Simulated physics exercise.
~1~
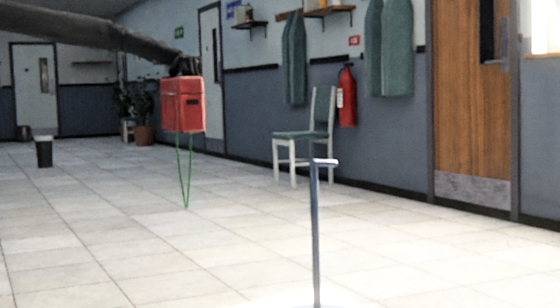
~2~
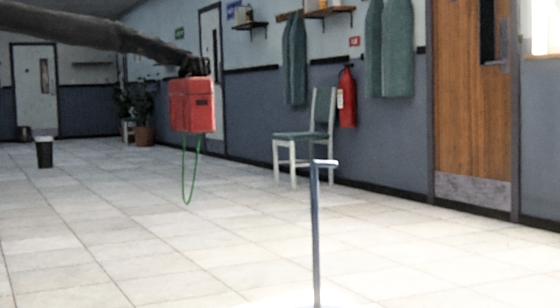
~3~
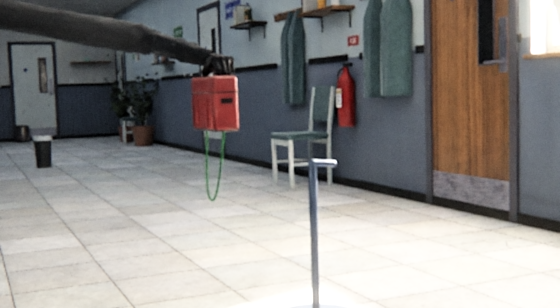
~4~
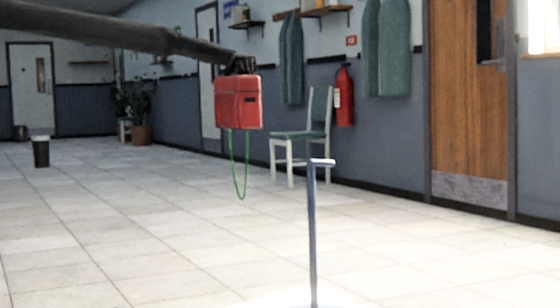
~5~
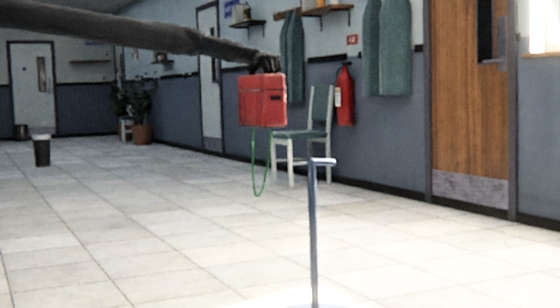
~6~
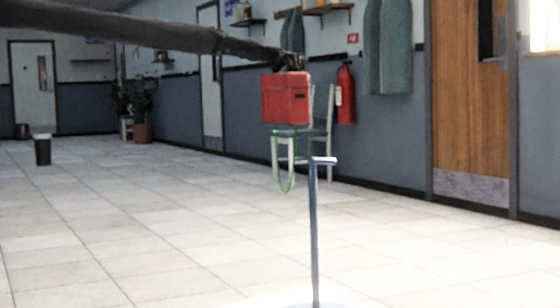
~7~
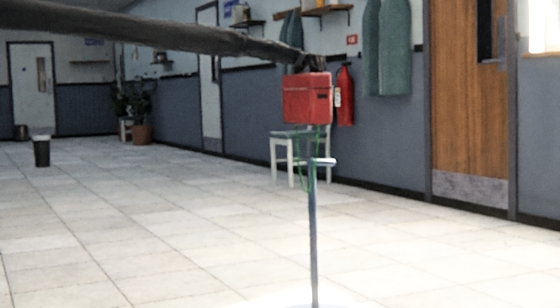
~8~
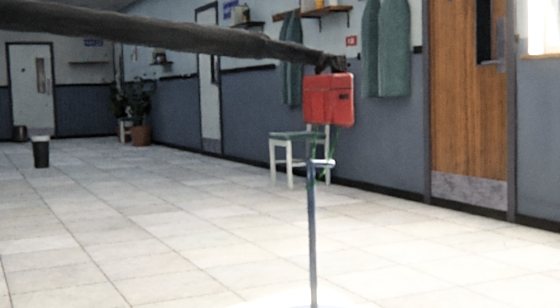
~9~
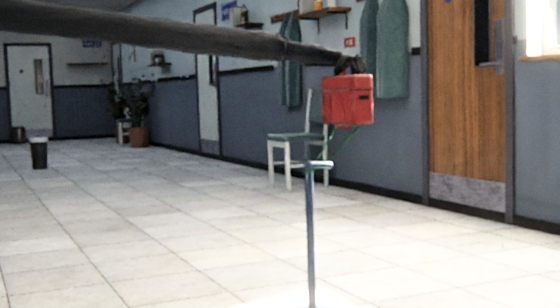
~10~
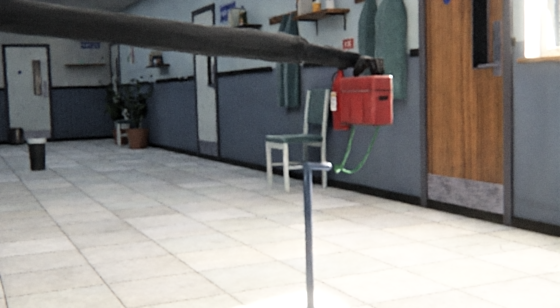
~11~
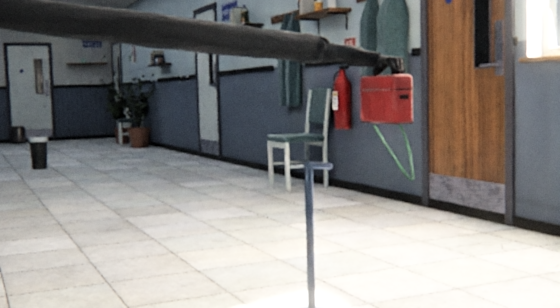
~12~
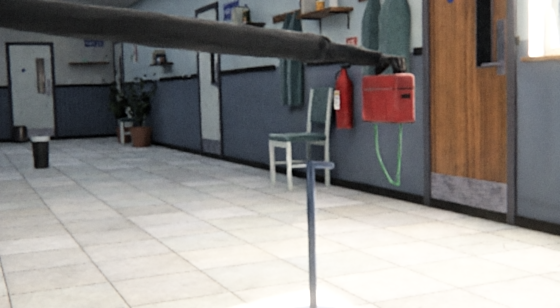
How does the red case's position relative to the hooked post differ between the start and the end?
At the start the red case is held to the left of the post, and at the end it is to the right of it, between the extinguisher and the wooden door.
A dark arm reaches in from the left, holding a red case with a thin green loop hanging beneath it, in a tiled corridor seen from a slightly swaying viewpoint. A slim hooked post stands in the foreground, with a pale chair, a red extinguisher and a wooden door behind. The arm carries the upright case steadily right, and the low loop reaches the post. As the case moves beyond it, the loop trails briefly to the left, then swings forward to the right. Finally the case hangs clear on the right of the post, the loop dangling below.
